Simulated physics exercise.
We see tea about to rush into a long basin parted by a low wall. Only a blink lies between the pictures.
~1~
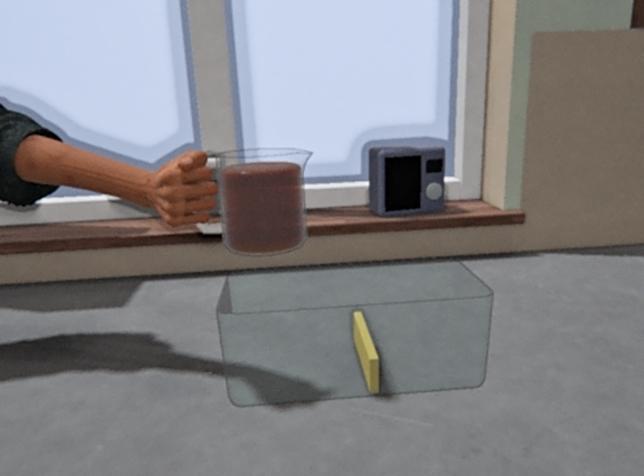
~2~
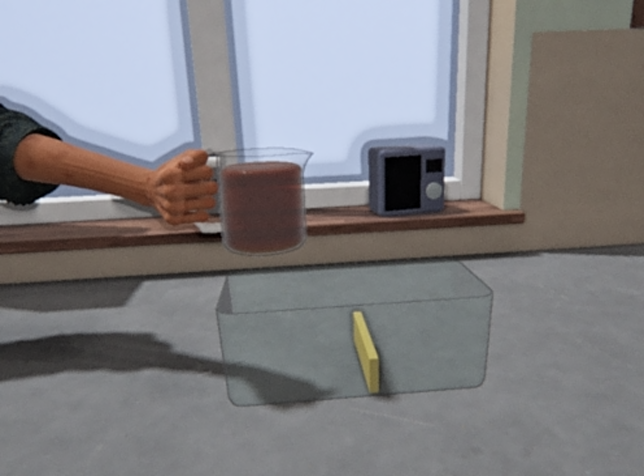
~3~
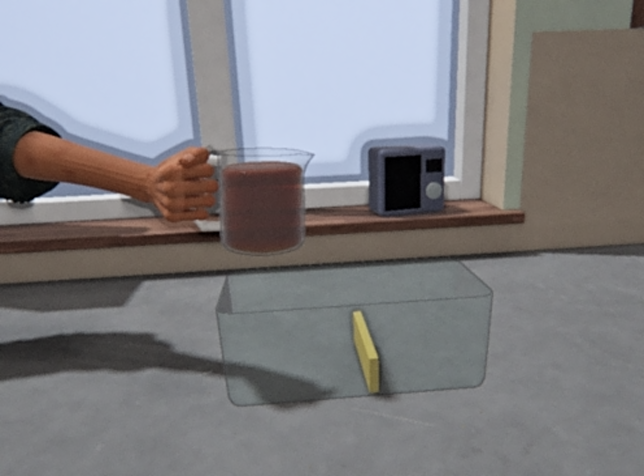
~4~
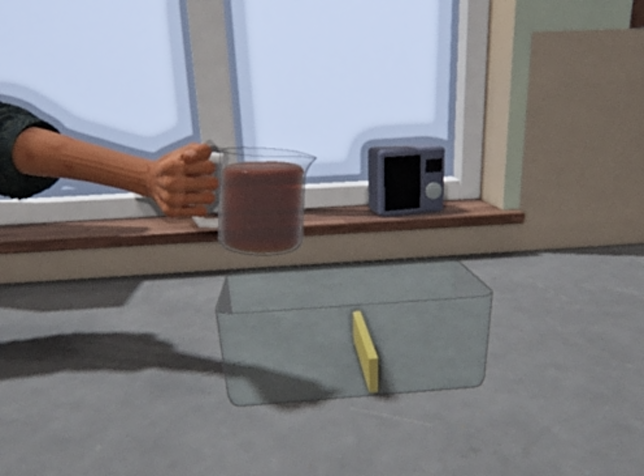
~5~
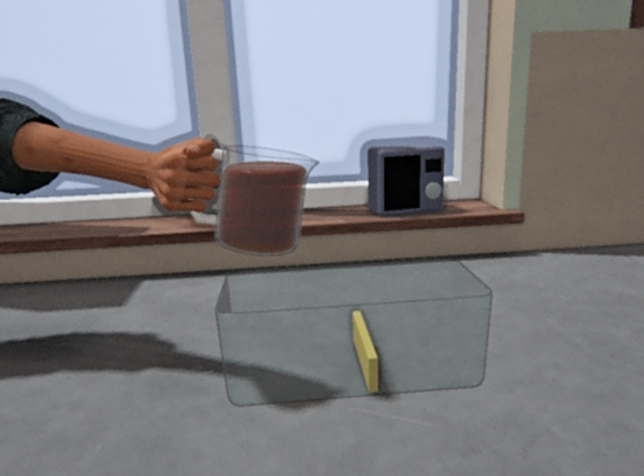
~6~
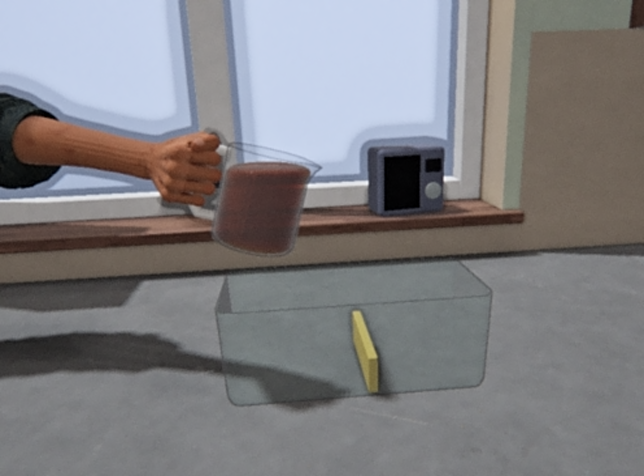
A grey surface lies before a bright window with a wooden sill, seen from slightly above by a still camera. A hand reaching in from the left holds a clear jug of reddish-brown tea above a long transparent basin with a low yellow wall inside, while a dark, boxy device sits on the sill to the right. The hand slowly tilts the jug a little to the right, its liquid staying inside.
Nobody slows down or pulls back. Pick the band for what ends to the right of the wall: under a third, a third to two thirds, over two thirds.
It comes to from a third to two thirds.
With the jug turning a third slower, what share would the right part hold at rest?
It comes to 60 per cent or so.
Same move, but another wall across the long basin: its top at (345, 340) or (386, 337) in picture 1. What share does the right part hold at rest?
First some 75, then 15 per cent.
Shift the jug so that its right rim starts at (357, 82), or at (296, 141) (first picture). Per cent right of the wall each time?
Roughly 85 per cent, and 25 per cent.
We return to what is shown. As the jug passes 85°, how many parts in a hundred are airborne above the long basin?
Roughly 20 in a hundred.
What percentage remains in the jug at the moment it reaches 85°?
It comes to 70 per cent or so.
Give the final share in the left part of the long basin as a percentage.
Close to 50 per cent.
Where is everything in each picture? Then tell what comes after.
Tilt 0°; pouring edge (313, 152); surface from (220, 169) to (302, 165); the long basin's rim runs from (223, 293) to (474, 276); the wall's top is at (365, 334), in the first picture.
Tilt 1°; pouring edge (313, 152); surface from (220, 169) to (302, 165), in the second picture.
Tilt 3°; pouring edge (315, 154); surface from (222, 167) to (303, 165), in the third picture.
Tilt 6°; pouring edge (317, 157); surface from (223, 167) to (305, 166), in the fourth picture.
Tilt 10°; pouring edge (320, 161); surface from (224, 168) to (308, 167), in the fifth picture.
Tilt 16°; pouring edge (323, 166); surface from (227, 170) to (313, 168), in the sixth picture.
A moment on, the jug is tipped on its side and 70 per cent is still to pour, 0 is left of the wall and 9 right of it.
Next, the jug is tipped right over and 12 per cent is still to pour, 31 is left of the wall and 46 right of it.
Then the jug is tipped right over and 0 per cent is still to pour, 50 is left of the wall and 48 right of it.
Later the jug is tipped right over and 0 per cent is still to pour, 50 is left of the wall and 49 right of it.
At rest 50 per cent lies left of the wall, 49 right of it and 1 outside.
